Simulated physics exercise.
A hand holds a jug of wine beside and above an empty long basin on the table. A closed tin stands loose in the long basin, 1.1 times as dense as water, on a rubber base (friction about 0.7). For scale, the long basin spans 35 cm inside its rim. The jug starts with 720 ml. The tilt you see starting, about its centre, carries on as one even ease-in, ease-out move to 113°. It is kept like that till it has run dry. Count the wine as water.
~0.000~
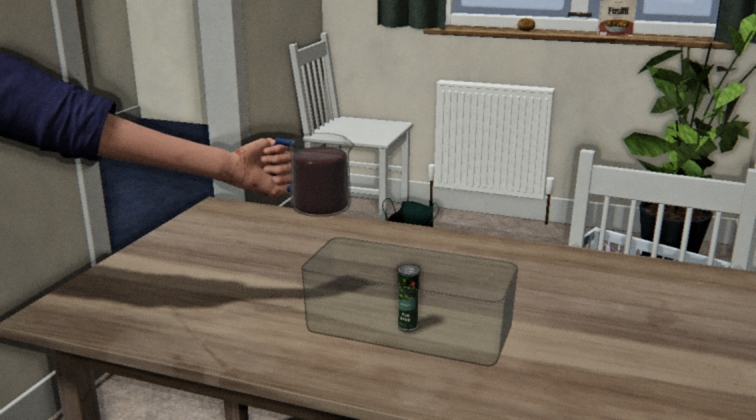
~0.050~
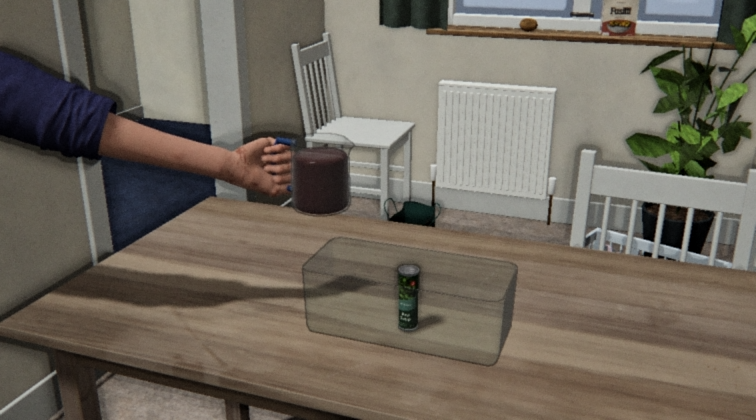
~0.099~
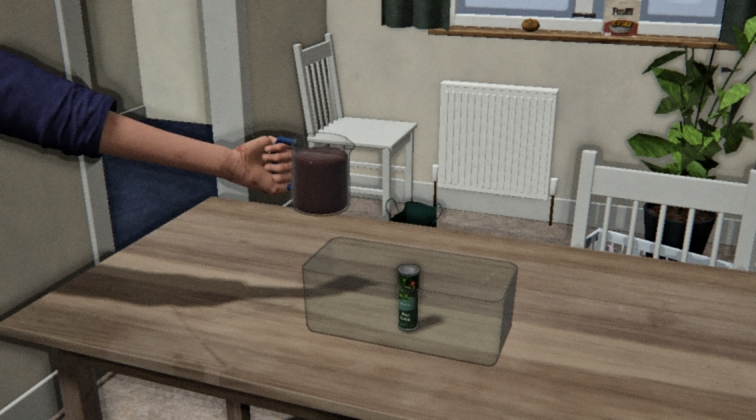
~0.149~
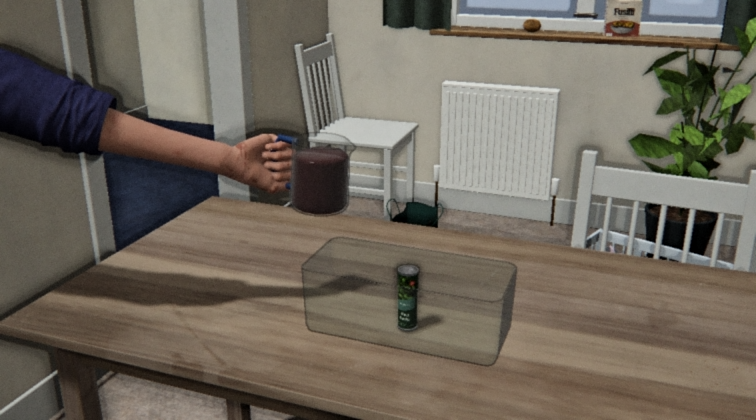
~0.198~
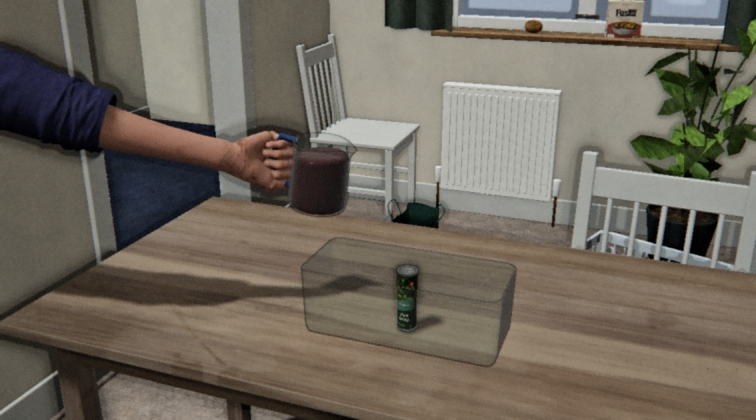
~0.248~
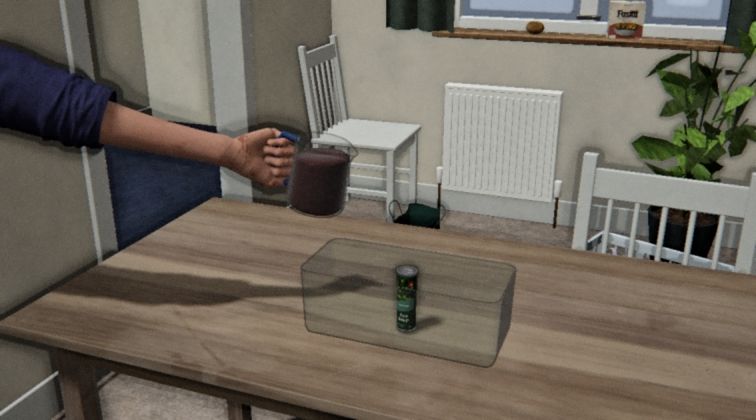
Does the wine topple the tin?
It falls.
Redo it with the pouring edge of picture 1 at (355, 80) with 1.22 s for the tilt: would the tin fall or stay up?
Then it remains upright.
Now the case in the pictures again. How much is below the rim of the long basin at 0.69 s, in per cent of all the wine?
Some 2 per cent.
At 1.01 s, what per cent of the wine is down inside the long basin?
Some 50 per cent.
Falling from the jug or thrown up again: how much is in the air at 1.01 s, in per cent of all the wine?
About 22 per cent.
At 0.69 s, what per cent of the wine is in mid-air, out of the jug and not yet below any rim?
Near 12 in a hundred.
Then, 0.69 s in, the tilt is 68° and 85 per cent is still to pour; the tin stands where it began.
Then, 1.01 s in, the tilt is 105° and 27 per cent is still to pour; the tin stands 1 cm from where it began.
Then, 1.35 s in, the tilt is 113° and 1 per cent is still to pour; the tin lies on its side.
Then, 1.72 s in, the tilt is 113° and 0 per cent is still to pour; the tin lies on its side.
Finally, the tin lies on its side.
